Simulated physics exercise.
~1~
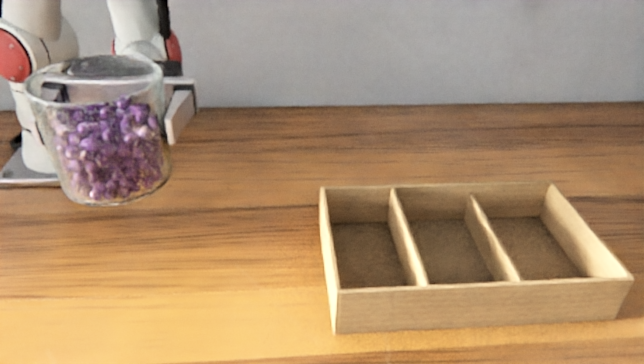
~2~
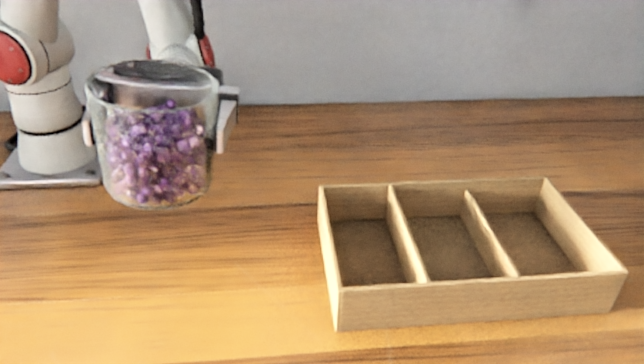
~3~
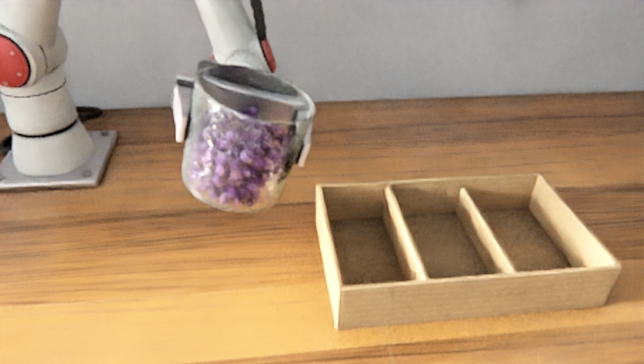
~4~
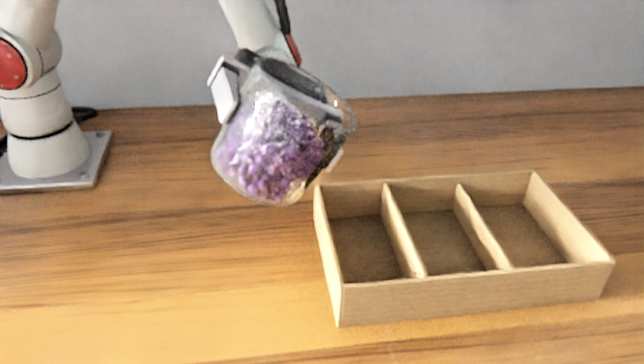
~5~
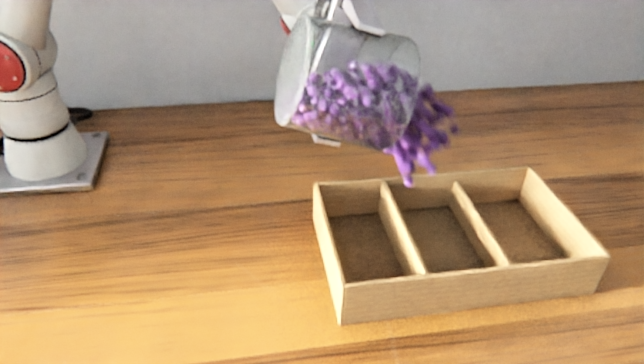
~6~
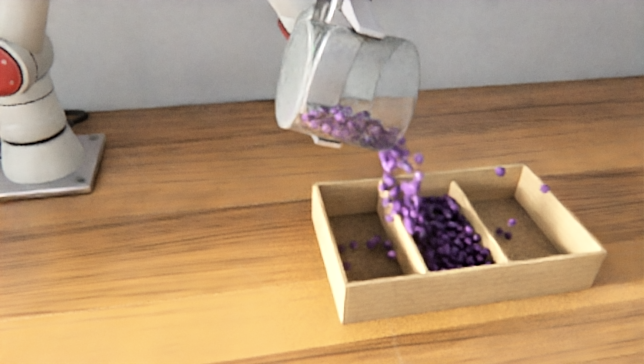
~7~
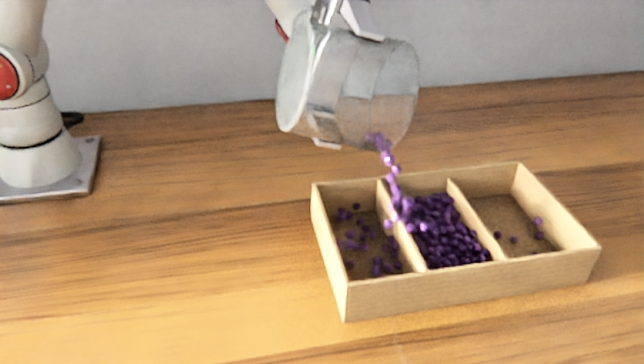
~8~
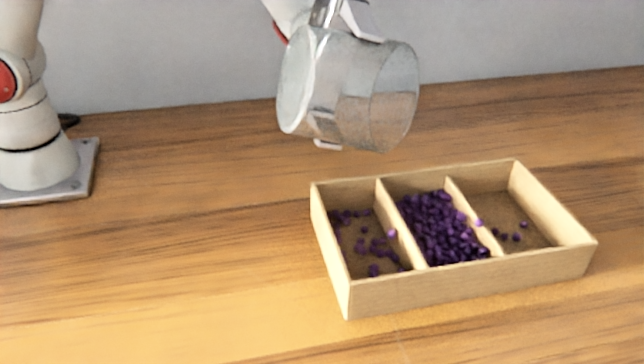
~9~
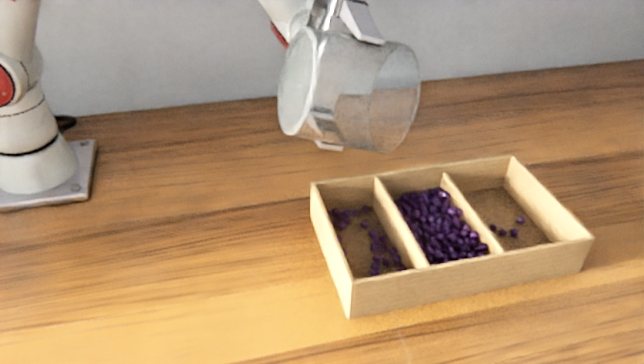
A clear cup packed with small purple beads hangs from a white robot arm at the left, above a brown wooden table against a grey wall, seen from slightly above. An open, pale wooden box with three compartments sits at the right. The arm carries the cup rightward, tilting it on the way, then tips it past its side above the box. Beads spill in a stream, mostly into the middle compartment, while some scatter into those on either side. The cup empties and stays tipped, leaving a purple heap in the middle, some beads at left and a few at right.
